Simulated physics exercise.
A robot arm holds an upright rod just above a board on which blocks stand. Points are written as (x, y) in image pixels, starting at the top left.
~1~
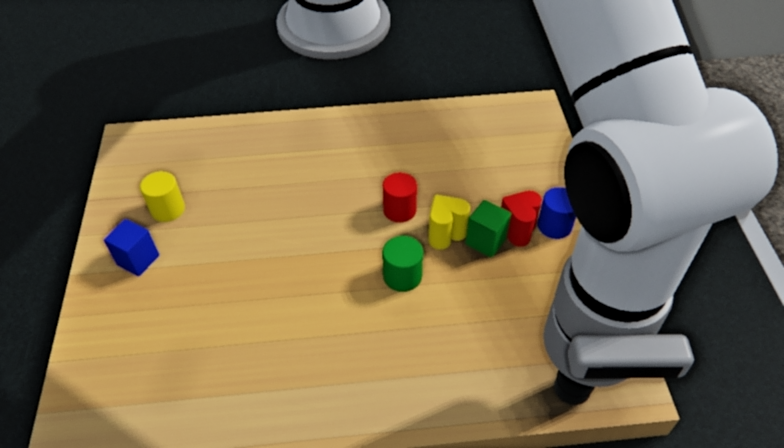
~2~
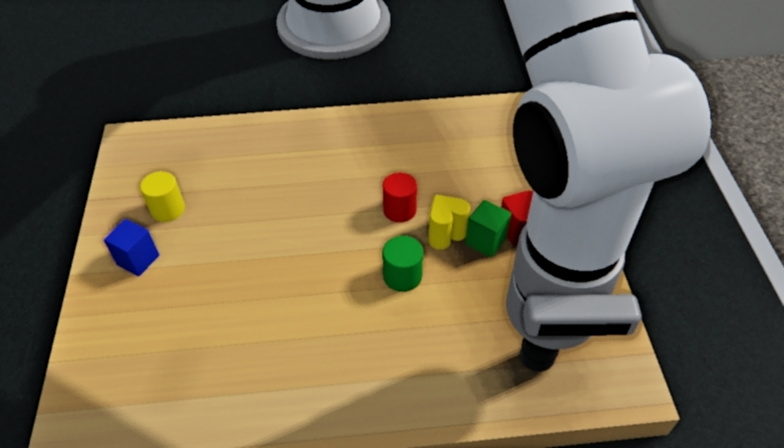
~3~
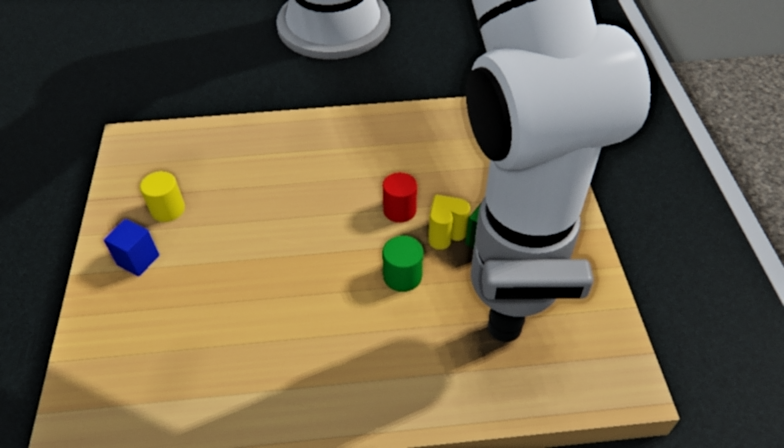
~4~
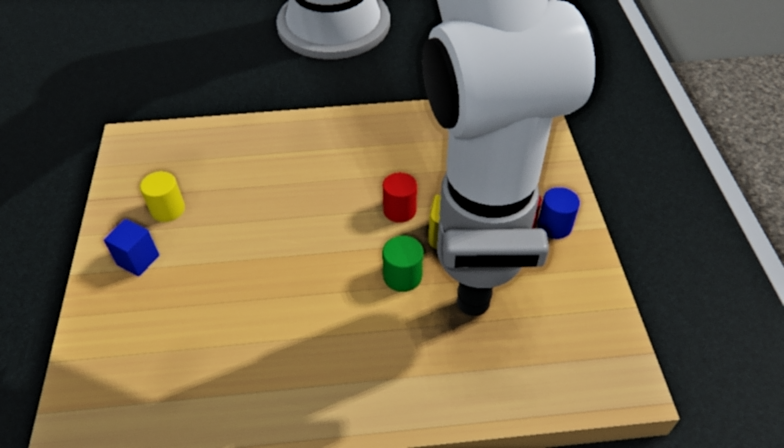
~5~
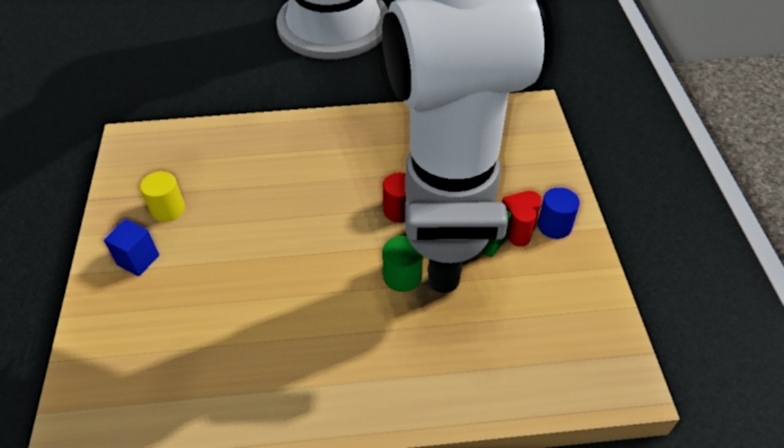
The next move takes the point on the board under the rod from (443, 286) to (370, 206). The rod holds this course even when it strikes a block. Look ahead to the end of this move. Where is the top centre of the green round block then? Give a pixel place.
Roughly at (384, 243).
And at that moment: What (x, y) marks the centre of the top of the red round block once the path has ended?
That would be at about pixel (395, 166).
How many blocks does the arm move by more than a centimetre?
Counting only shifts above 1 cm, I get two blocks.
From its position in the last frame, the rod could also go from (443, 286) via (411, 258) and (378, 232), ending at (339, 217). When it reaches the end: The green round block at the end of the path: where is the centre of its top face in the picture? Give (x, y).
It ends at (372, 242).
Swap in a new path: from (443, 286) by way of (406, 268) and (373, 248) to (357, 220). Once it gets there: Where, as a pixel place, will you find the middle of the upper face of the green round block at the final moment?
At pixel (340, 238).
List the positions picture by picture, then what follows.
In the first picture, tip of the rod at (572, 389), middles of tops, red round block at (400, 184), green round block at (403, 251), yellow heart block at (448, 208).
In the second picture, rod at (537, 357), nothing pushed.
In the third picture, rod at (504, 328), nothing pushed.
In the fourth picture, rod at (473, 303), nothing pushed.
In the fifth picture, rod at (444, 281), red round block at (400, 184), green round block at (403, 251), yellow heart block hidden.
The first path, step by step. One third of the way, rod at (418, 252); green round block at (385, 243).
Two thirds of the way, rod at (394, 226); red round block at (399, 180); green round block at (384, 243).
At the end, rod at (370, 201); red round block at (395, 166); green round block at (384, 243); yellow heart block unmoved.
